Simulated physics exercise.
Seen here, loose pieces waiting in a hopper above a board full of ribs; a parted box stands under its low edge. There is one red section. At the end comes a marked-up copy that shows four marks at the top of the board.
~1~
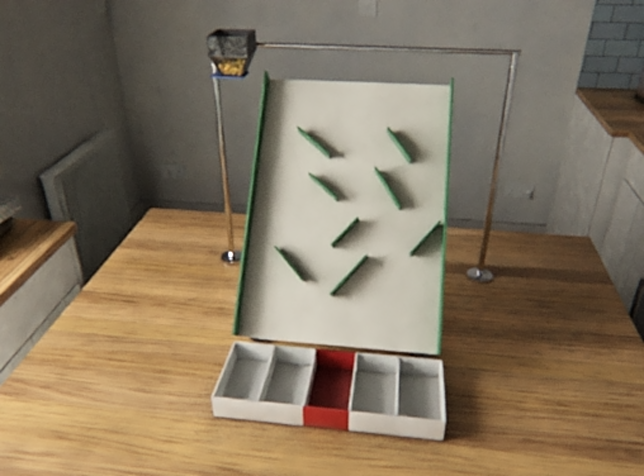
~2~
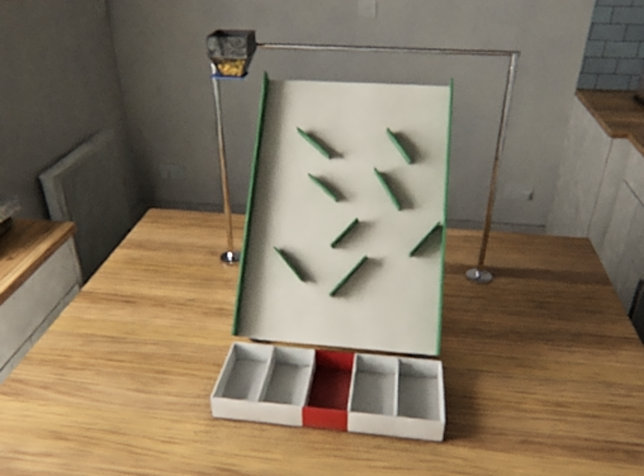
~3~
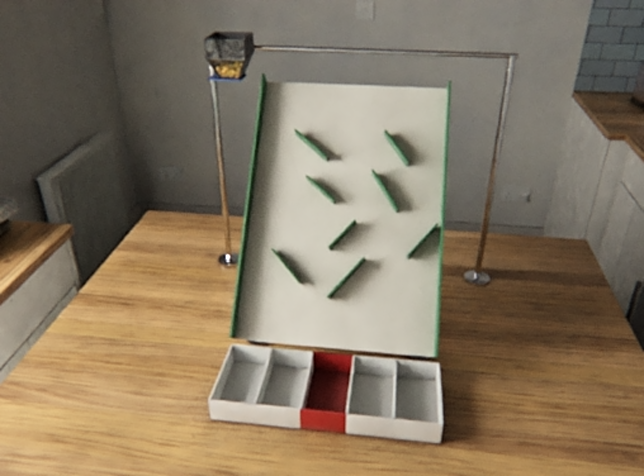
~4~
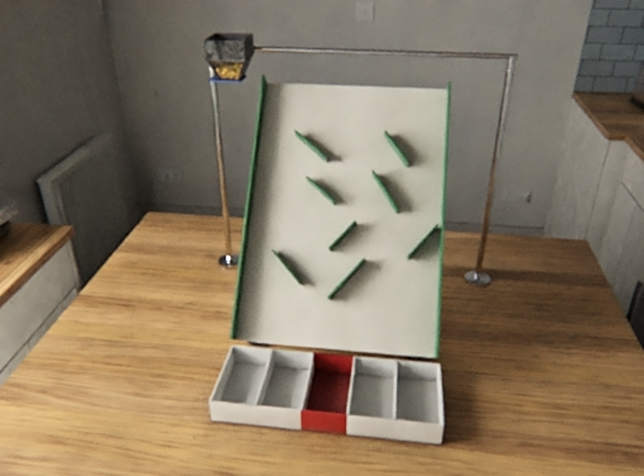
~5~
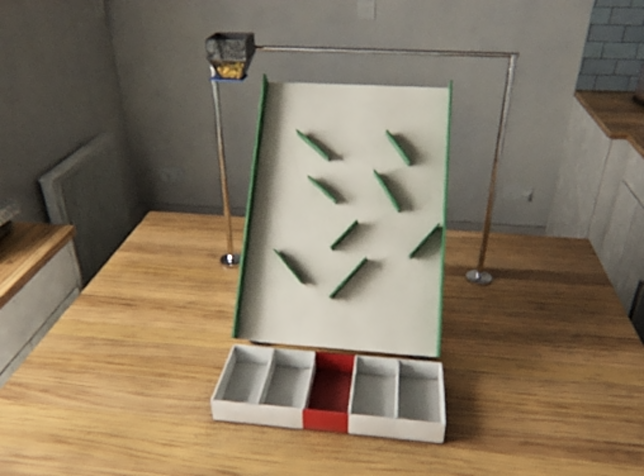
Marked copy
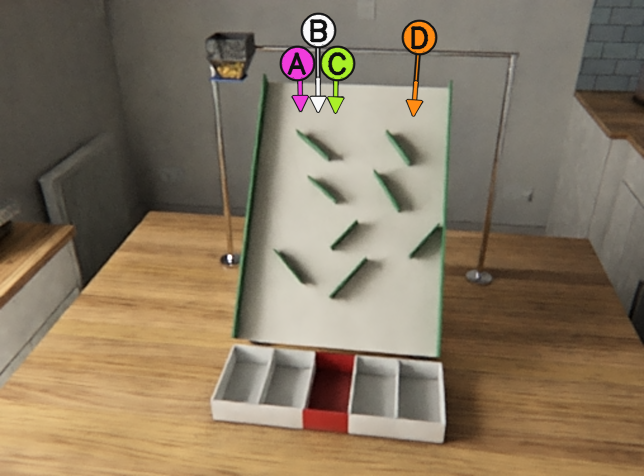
Nothing moved except for a very slight shift of the whole view, showing a small hopper at the upper left, a pale sloped board with green ribs, and a divided white box with one red section.
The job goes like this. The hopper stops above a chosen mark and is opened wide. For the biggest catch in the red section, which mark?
Choose D.
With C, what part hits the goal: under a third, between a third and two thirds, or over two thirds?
Under a third.
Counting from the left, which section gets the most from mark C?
The second.
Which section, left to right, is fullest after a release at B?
It is the second one.
On the marked copy, mark A meets the board at (300, 105); mark B meets the board at (318, 106); mark C meets the board at (335, 106); mark D meets the board at (413, 110).
If A is chosen, a small part in the red section, most in other sections.
If B is chosen, a small part in the red section, most in other sections, a small part held on the board.
If C is chosen, about a quarter in the red section, most in other sections.
If D is chosen, about a third in the red section, about half in other sections, a small part held on the board.
